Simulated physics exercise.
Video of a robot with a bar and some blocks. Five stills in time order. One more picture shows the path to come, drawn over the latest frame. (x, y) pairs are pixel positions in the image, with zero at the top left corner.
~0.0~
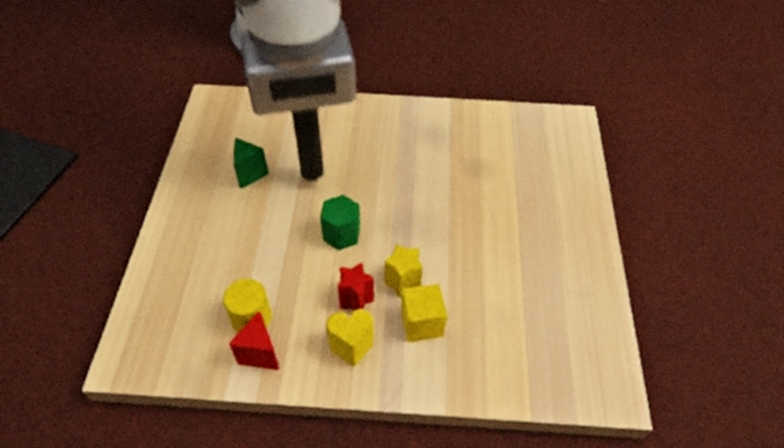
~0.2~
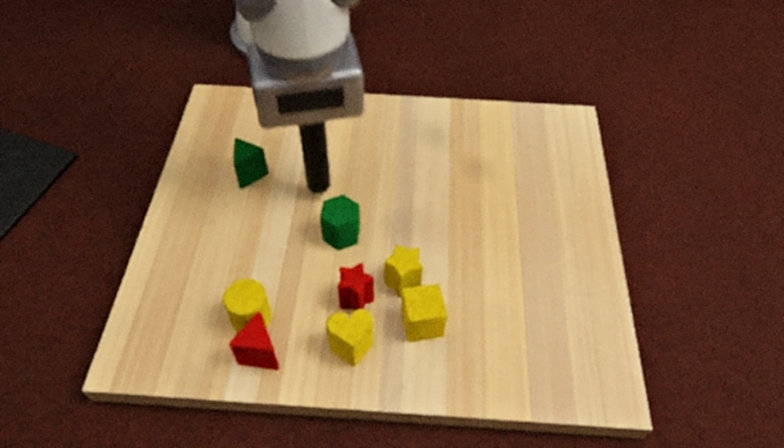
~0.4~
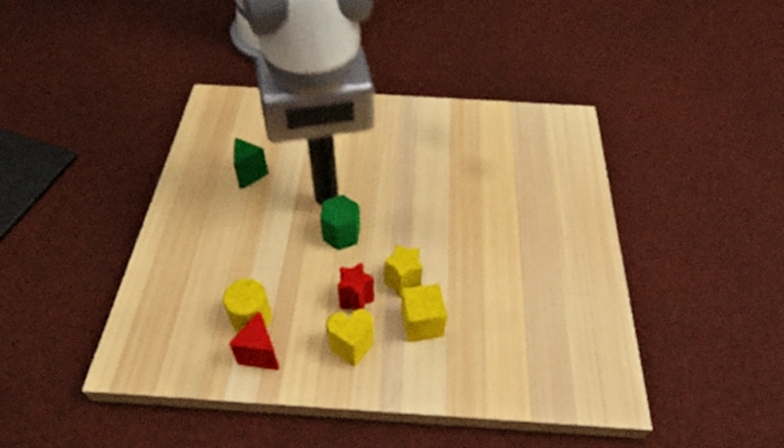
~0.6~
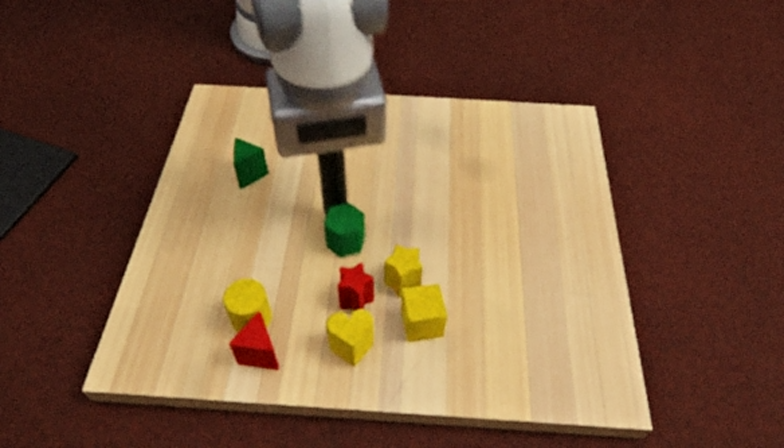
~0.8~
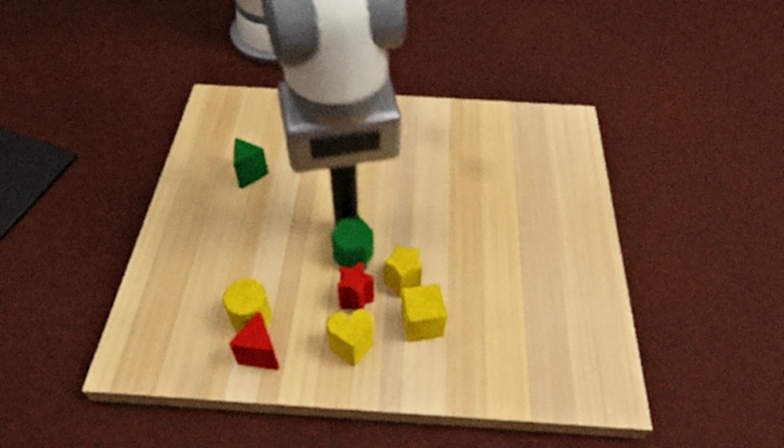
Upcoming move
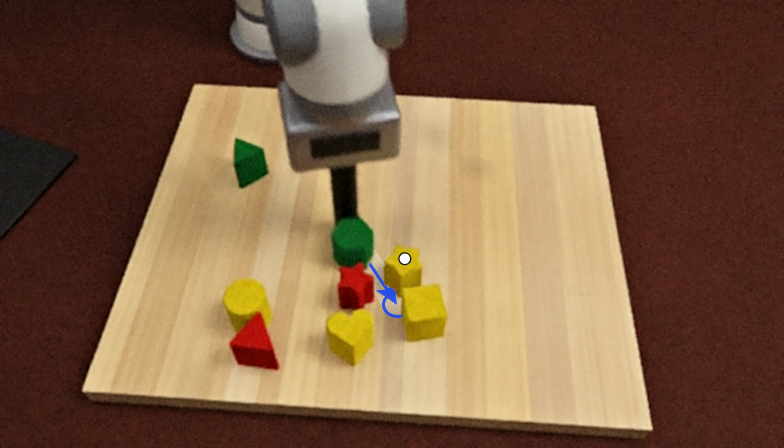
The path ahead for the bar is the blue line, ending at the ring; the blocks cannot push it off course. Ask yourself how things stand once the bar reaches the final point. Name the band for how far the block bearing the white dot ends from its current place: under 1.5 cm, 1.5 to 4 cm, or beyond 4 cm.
It falls in the 1.5 to 4 cm band.
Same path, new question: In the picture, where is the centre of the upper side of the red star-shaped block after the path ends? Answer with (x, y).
Top centre: (356, 328).
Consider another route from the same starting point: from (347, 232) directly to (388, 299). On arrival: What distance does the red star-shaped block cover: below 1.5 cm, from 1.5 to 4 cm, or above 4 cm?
It gets moved over 4 cm.
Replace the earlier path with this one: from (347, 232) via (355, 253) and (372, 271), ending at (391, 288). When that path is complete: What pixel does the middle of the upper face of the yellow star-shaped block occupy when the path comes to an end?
By then it is at (425, 269).
Path on the board, straight from (347, 232) to (397, 304); the dot is on the yellow star-shaped block.
On the path given first. One third of the way, bar at (363, 246); green hexagon at (367, 258); red star-shaped block at (355, 287), turned 30° clockwise.
Two thirds of the way, bar at (380, 271); green hexagon at (379, 286), turned 25° clockwise; red star-shaped block at (356, 309), turned 55° clockwise; yellow star-shaped block at (412, 266), turned 50° anticlockwise.
At the end, bar at (397, 297); green hexagon at (389, 313), turned 40° clockwise; red star-shaped block at (356, 328), turned 75° clockwise; yellow star-shaped block at (426, 274), turned 120° anticlockwise; yellow square piece at (430, 306).
